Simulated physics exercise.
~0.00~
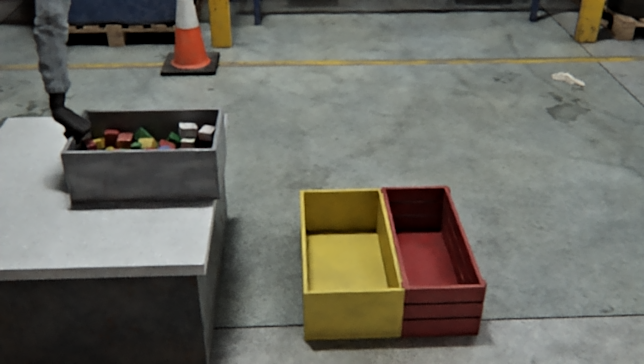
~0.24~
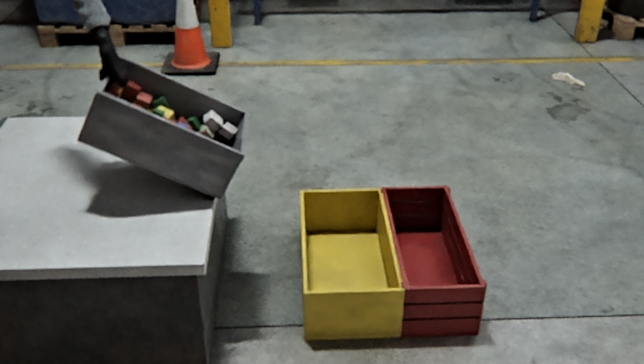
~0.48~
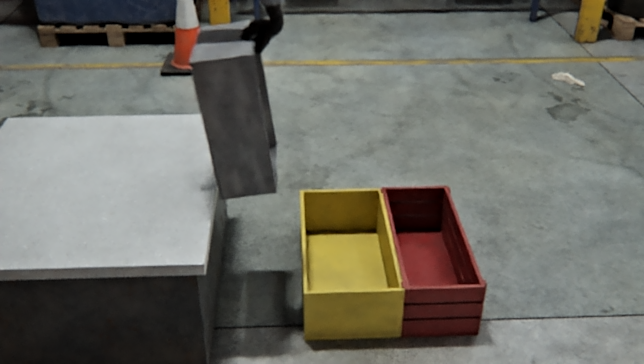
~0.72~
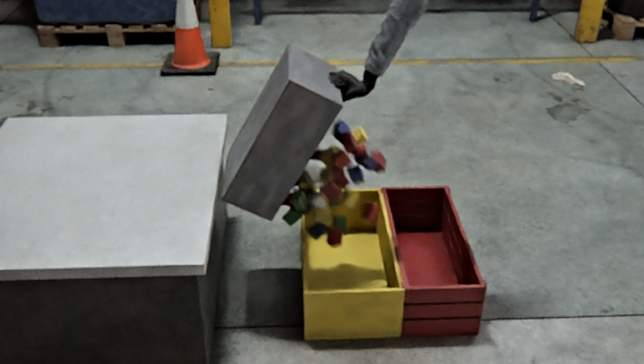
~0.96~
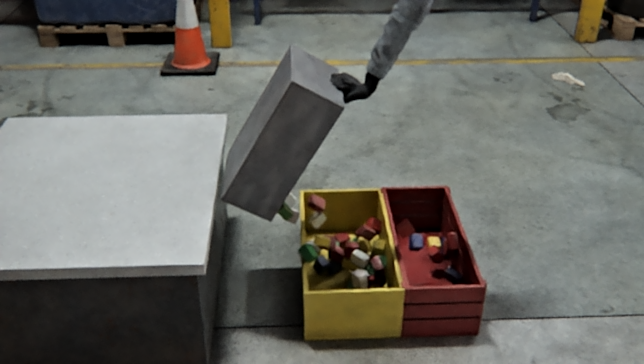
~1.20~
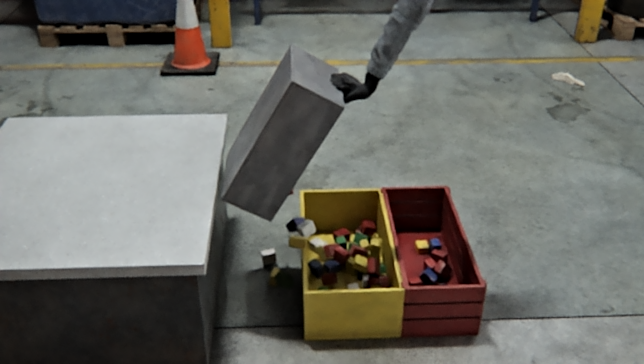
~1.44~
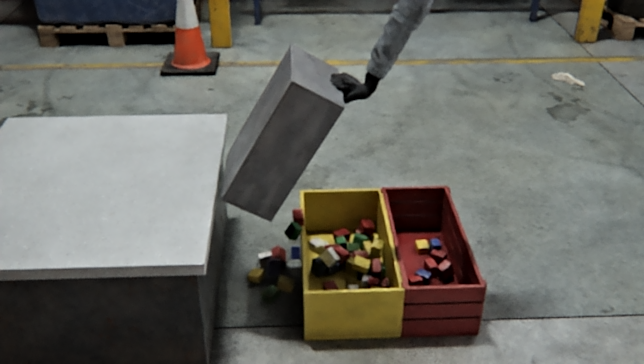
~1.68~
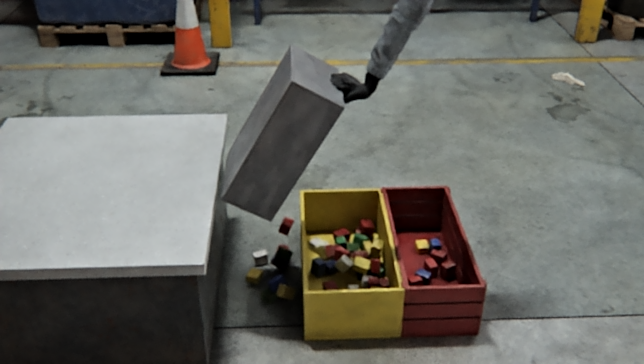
At the start, a black-gloved hand grips a grey crate of colourful toy bricks at the end of a bench, with empty yellow and red tubs standing side by side on the floor to the right. The hand lifts the crate and tilts it to the right, swinging it past upright above the floor. Bricks then tumble out in a cluster, mostly into the yellow tub, while some reach the red one beyond. The crate hangs steeply tipped as the last bricks drop short. Finally, most lie in the yellow tub, a few in the red, and several on the floor beside the bench.
